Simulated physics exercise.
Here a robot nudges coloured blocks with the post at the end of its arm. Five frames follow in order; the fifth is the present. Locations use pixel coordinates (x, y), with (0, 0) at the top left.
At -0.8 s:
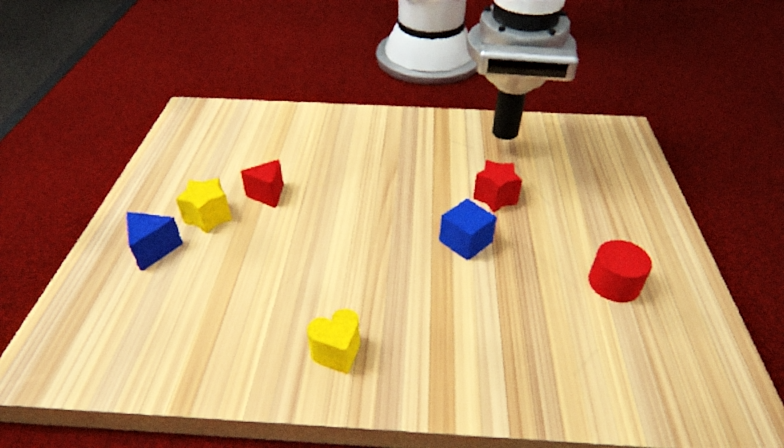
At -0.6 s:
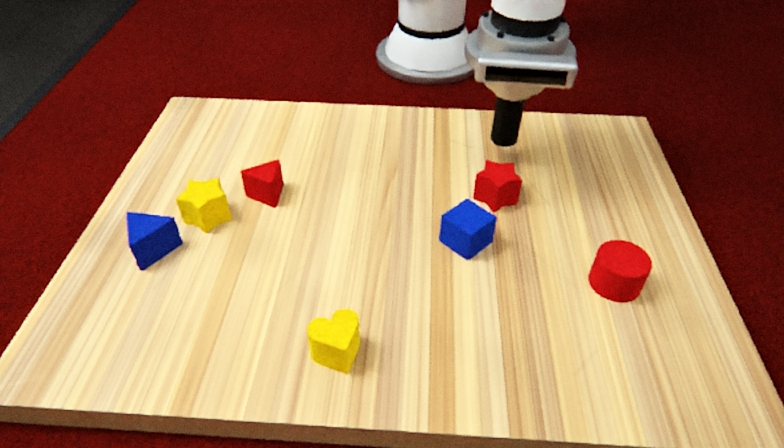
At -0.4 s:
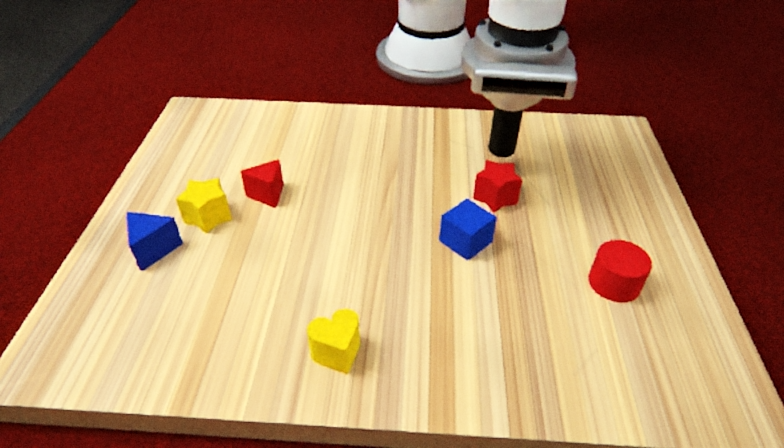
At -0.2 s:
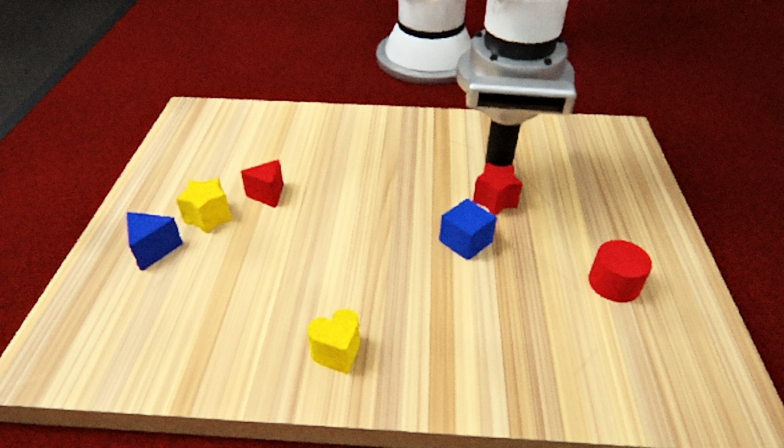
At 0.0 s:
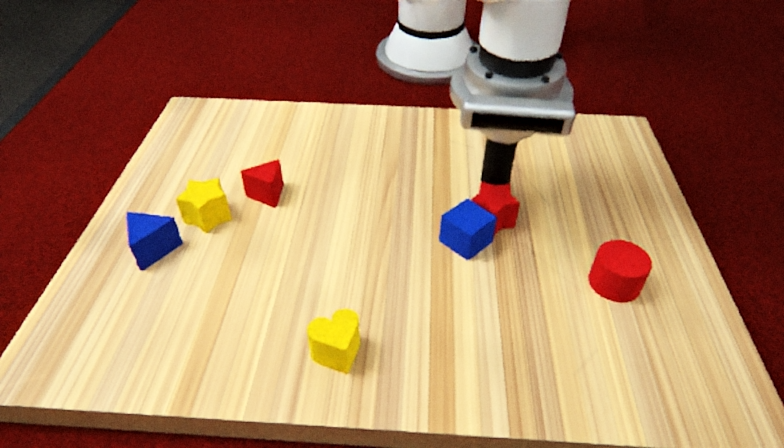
In the video, a robot arm above a wooden board with scattered red, blue and yellow blocks lowers its black post toward the viewer, reaches the red star and nudges it slightly nearer, beside the blue block.
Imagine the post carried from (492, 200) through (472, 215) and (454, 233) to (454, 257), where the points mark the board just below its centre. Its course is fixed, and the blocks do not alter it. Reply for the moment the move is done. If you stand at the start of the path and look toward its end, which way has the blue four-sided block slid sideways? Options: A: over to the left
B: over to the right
Choice A: Over to the left.
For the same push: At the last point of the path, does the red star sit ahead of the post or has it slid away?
It rides in front to the end.
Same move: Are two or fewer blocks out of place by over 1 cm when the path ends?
Yes, I think so.
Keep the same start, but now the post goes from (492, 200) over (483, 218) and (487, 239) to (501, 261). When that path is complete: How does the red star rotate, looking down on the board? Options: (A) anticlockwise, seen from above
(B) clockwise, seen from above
B
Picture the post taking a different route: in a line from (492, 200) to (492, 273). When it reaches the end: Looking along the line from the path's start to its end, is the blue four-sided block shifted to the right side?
Yes, I think so.
What follows on the original path. One third of the way, post (474, 197); blue four-sided block (456, 235); red star (479, 212).
Two thirds of the way, post (456, 215); blue four-sided block (447, 258), turned 20° anticlockwise; red star (466, 231), turned 15° anticlockwise.
At the end, post (456, 238); blue four-sided block (445, 286), turned 20° anticlockwise; red star (465, 256), turned 15° anticlockwise.
